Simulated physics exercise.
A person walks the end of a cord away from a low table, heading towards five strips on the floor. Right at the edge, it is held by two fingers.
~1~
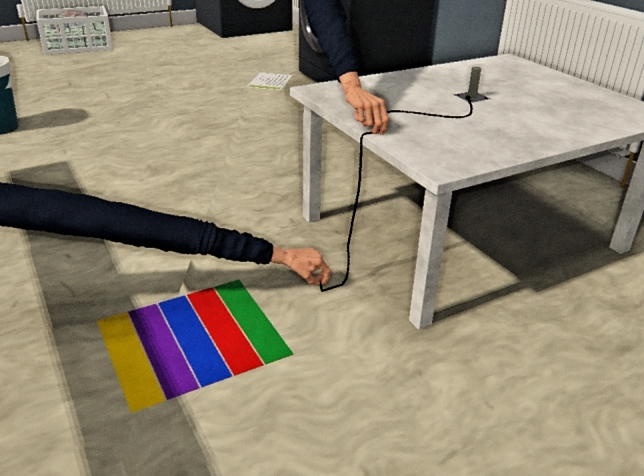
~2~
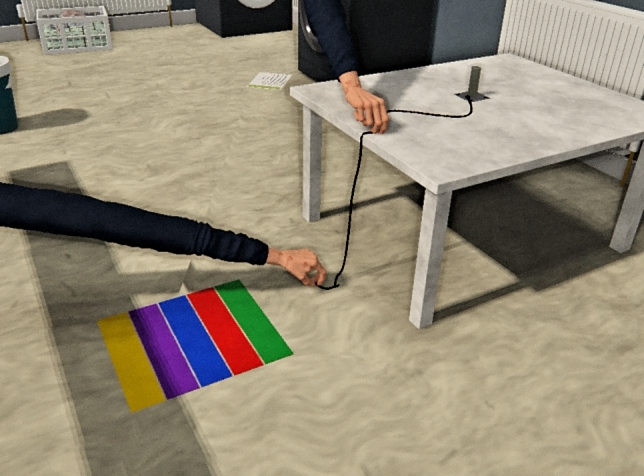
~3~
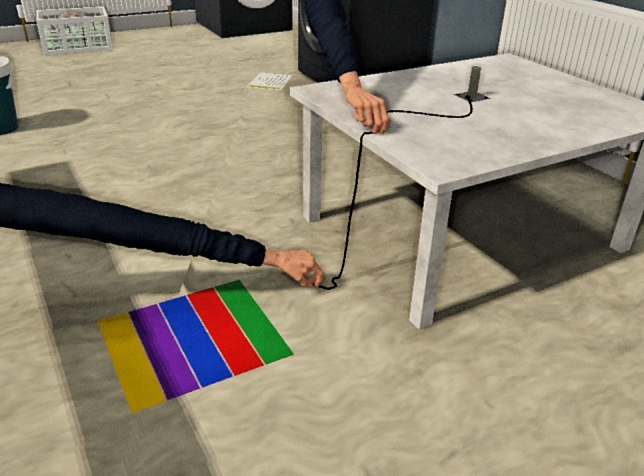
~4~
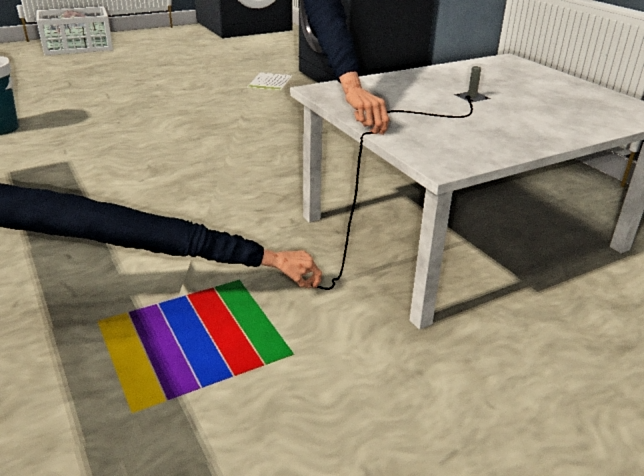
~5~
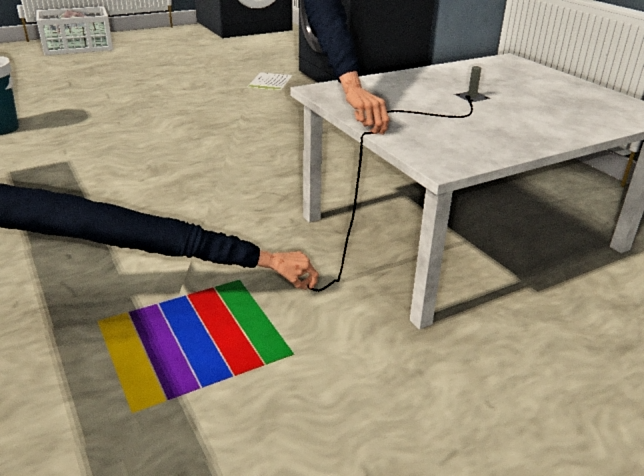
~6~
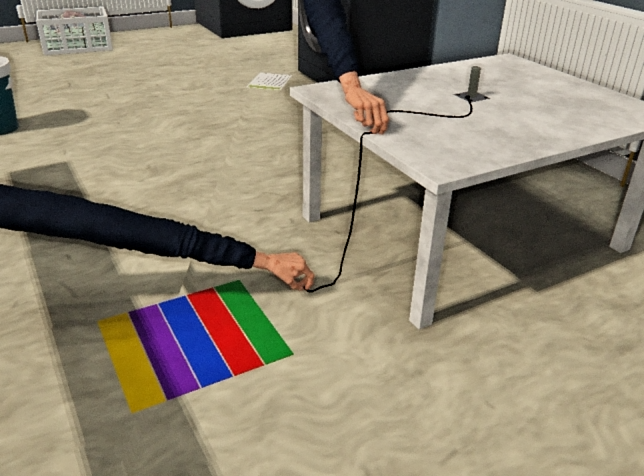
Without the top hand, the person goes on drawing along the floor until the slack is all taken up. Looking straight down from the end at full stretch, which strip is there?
The purple strip is there.
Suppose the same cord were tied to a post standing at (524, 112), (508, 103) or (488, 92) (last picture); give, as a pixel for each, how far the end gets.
Going through the tries, you get (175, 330), then (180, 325), then (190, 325).
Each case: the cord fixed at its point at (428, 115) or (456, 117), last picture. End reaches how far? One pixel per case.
First try near (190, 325), second near (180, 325).
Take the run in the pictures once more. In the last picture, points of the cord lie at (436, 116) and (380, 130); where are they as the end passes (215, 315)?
They end up at (405, 114) and at (344, 162).
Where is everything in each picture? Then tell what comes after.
End (321, 282); green (269, 344); red (239, 354); blue (208, 365); purple (175, 376); yellow (141, 388), in the first frame.
End (316, 283); cord through (471, 107) (428, 114) (380, 119) (361, 150) (350, 214) (343, 267), in the second frame.
End (313, 284), in the third frame.
End (312, 285); cord through (471, 107) (428, 115) (380, 119) (361, 150) (352, 214) (342, 268), in the fourth frame.
End (308, 286), in the fifth frame.
End (304, 287); cord through (471, 107) (428, 114) (379, 119) (361, 150) (354, 214) (341, 267), in the sixth frame.
A little later, end near (215, 315); over red.
Next, end near (175, 328); over blue.
When it is tight, end near (152, 335); over purple. It gets as far as the purple strip.
